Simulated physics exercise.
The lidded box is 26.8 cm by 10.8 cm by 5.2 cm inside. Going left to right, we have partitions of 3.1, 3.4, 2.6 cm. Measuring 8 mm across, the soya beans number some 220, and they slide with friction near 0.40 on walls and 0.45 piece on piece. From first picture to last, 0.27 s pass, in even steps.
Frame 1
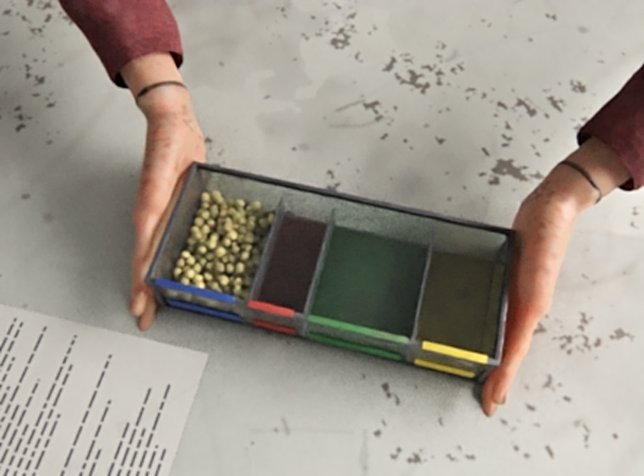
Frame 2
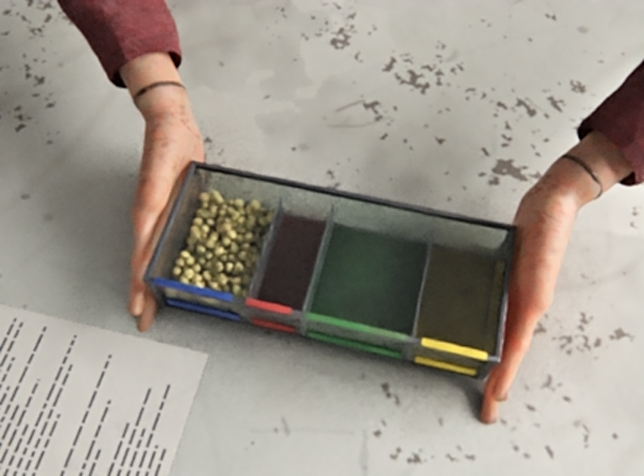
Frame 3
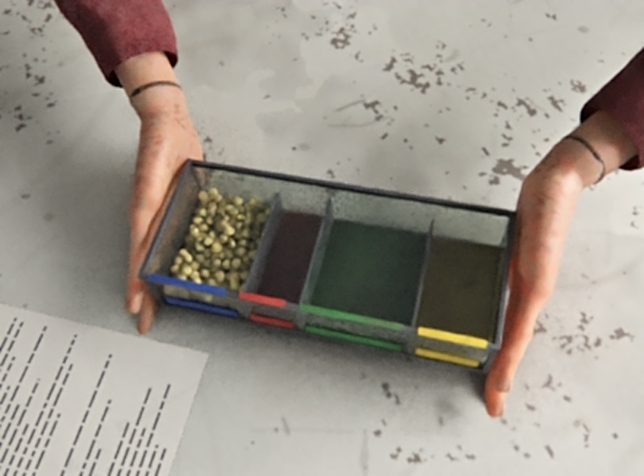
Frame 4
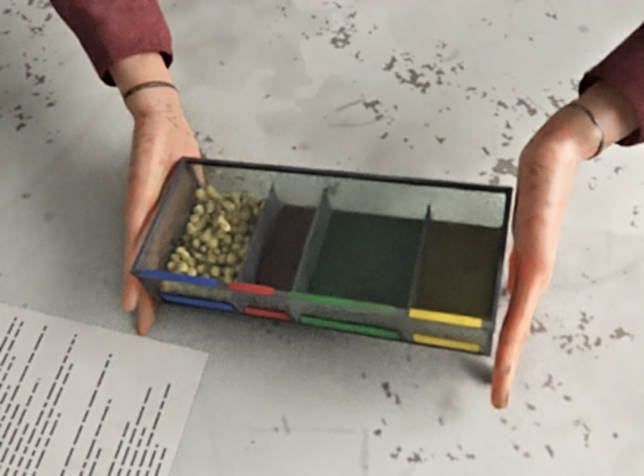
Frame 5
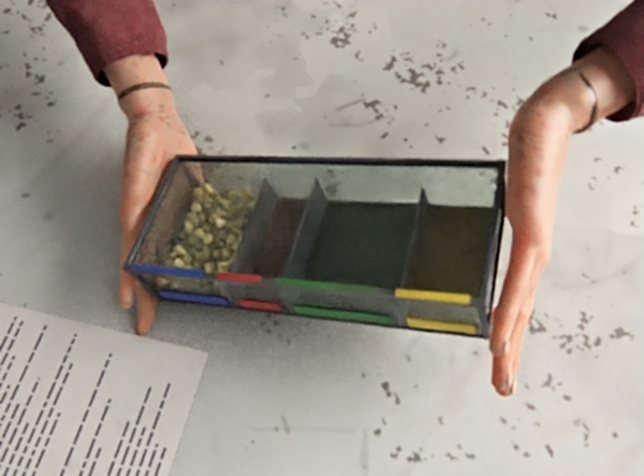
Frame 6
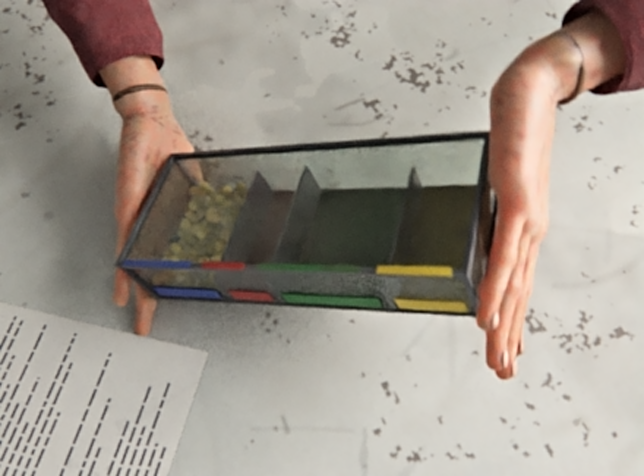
The clip opens with two hands in maroon sleeves holding a clear, four-section box level above a speckled grey surface, pale beans filling its blue-marked left section. The right hand rises and turns, steadily tilting the box down towards its back left corner, while the beans remain in that section.
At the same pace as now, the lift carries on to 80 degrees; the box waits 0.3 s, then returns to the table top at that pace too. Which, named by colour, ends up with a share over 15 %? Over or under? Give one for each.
Red compartment under; blue compartment over; green compartment under; yellow compartment under.
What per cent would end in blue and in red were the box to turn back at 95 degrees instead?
Result - blue 100 percent; red 0 percent.
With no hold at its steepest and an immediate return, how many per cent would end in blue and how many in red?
Result - blue: 100 %; red: 0 %.
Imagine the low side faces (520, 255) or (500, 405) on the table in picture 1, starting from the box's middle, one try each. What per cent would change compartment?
Roughly 65 per cent on the first try and 60 per cent on the second.
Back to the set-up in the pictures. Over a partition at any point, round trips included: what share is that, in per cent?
Close to 0 in a hundred.
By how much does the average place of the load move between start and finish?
I'd put the distance at roughly 1.5 cm.
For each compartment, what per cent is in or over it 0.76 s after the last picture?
Red 0, blue 100, green 0, yellow 0.
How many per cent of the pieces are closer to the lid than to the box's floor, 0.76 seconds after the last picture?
Roughly 20 percent of the pieces.
Then, 0.76 s after the last picture, tilt 80 degrees; blue 100 %.
Then, 1.27 s after the last picture, tilt 40 degrees; blue 100 %.
Then, 1.84 s after the last picture, tilt 0 degrees; blue 100 %.
In the end, red 0 %, blue 100 %, green 0 %, yellow 0 %.
